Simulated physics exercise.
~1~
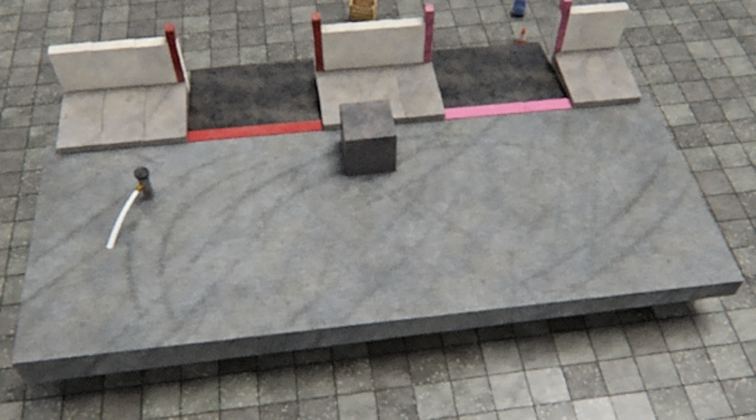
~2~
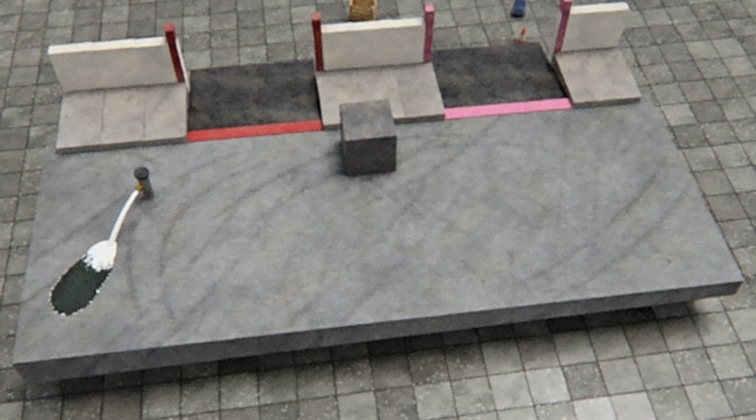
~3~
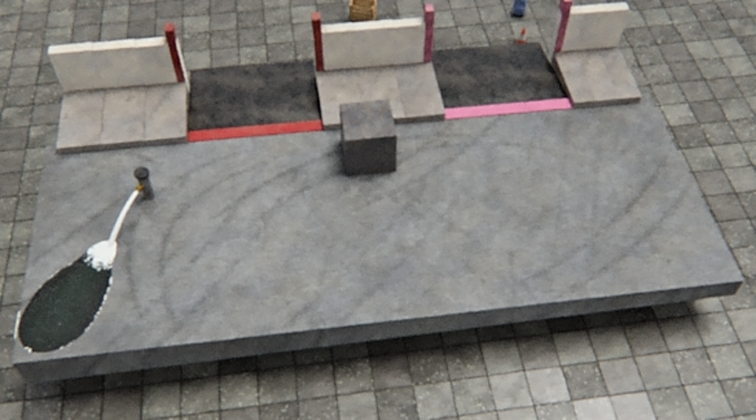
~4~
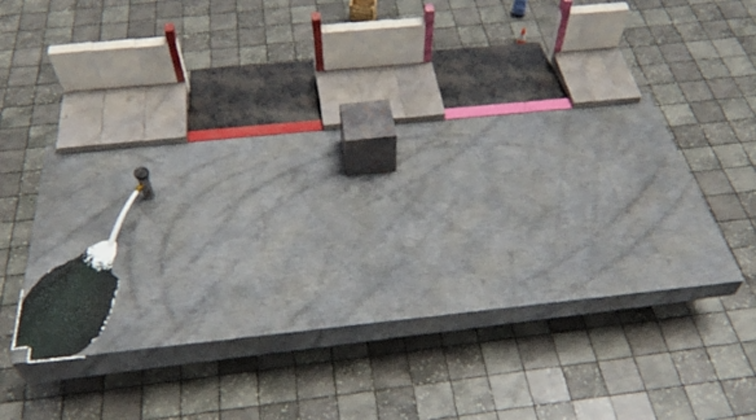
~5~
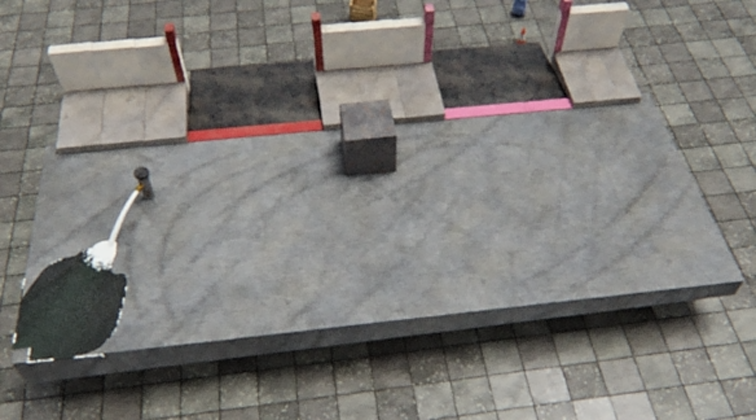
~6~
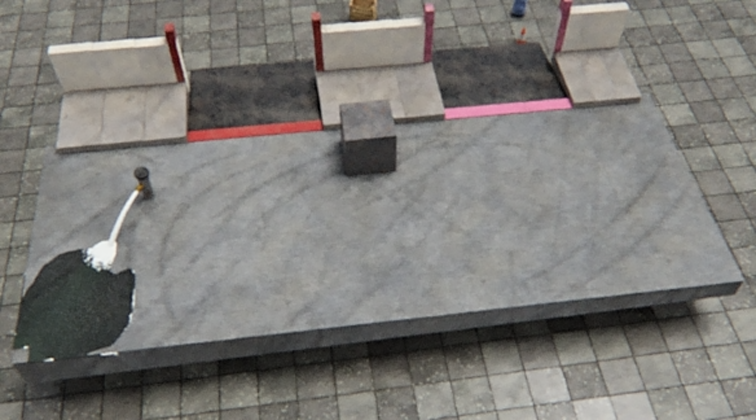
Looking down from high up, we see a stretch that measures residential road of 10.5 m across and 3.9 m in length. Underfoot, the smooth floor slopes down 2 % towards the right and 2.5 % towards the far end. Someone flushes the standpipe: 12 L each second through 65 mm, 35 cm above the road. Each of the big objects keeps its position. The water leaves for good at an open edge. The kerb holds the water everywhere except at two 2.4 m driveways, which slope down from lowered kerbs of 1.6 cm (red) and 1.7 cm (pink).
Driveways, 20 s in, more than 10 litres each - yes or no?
Red driveway - no, 10 litres or less; pink driveway - no, 10 litres or less.
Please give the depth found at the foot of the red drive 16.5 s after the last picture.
0.2 cm.
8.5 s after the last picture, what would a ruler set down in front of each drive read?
Red 0.0 cm, pink 0.0 cm.
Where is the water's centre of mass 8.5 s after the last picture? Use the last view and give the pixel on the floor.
Roughly (108, 280) in the last view.
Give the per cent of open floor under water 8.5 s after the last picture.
5 %.
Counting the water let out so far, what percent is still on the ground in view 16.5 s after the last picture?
Share: Close to 20 %.
Then, 1.5 s after the last picture water covers 5 % of the floor and is deepest (3 cm) near (104, 250); red driveway not reached, pink driveway not reached.
Then, 4.5 s after the last picture water covers 5 % of the floor and is deepest (3 cm) near (104, 250); red driveway not reached, pink driveway not reached.
Then, 8.5 s after the last picture water covers 5 % of the floor and is deepest (3 cm) near (104, 250); red driveway not reached, pink driveway not reached.
Then, 12.5 s after the last picture water covers 5 % of the floor and is deepest (3 cm) near (104, 250); red driveway not reached, pink driveway not reached.
Then, 16.5 s after the last picture water covers 5 % of the floor and is deepest (3 cm) near (104, 250); red driveway 0.23 cm at the lowered kerb, 0 L in, pink driveway not reached.
